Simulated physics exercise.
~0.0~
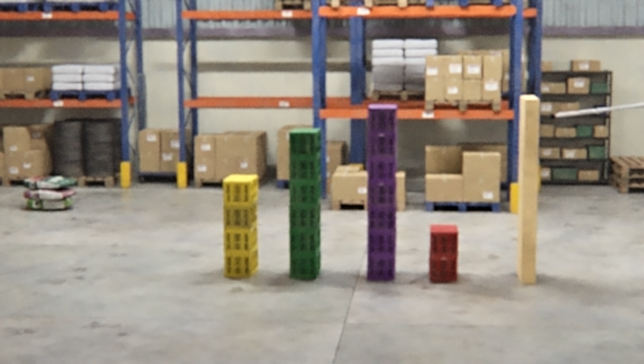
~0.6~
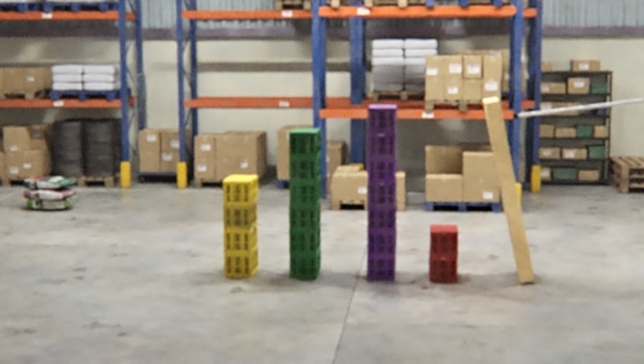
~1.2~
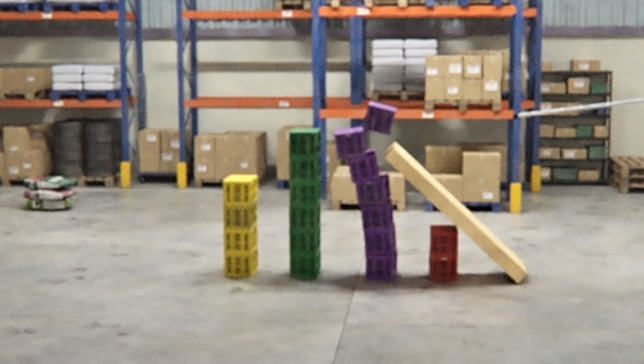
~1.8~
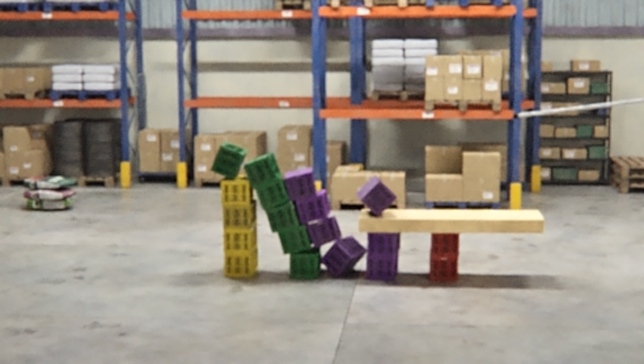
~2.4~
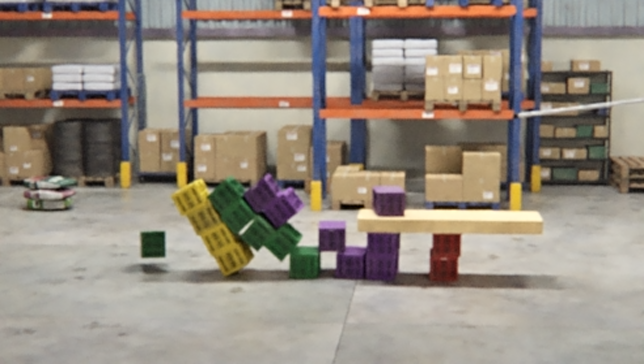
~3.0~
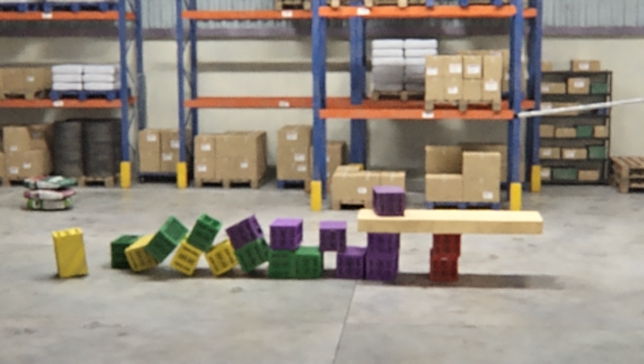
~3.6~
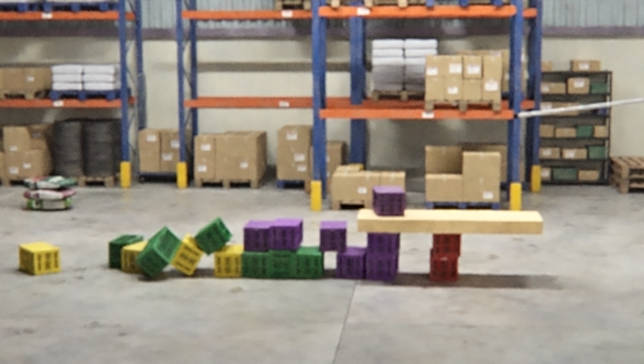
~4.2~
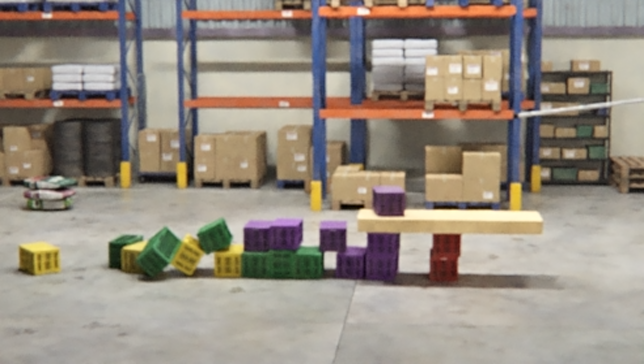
In a warehouse, a pole tips a tall board leftward over a short red stack into a purple crate column, which topples into the green and then the yellow, leaving crates strewn leftward, the board lying across the standing red stack and remaining purple crates.
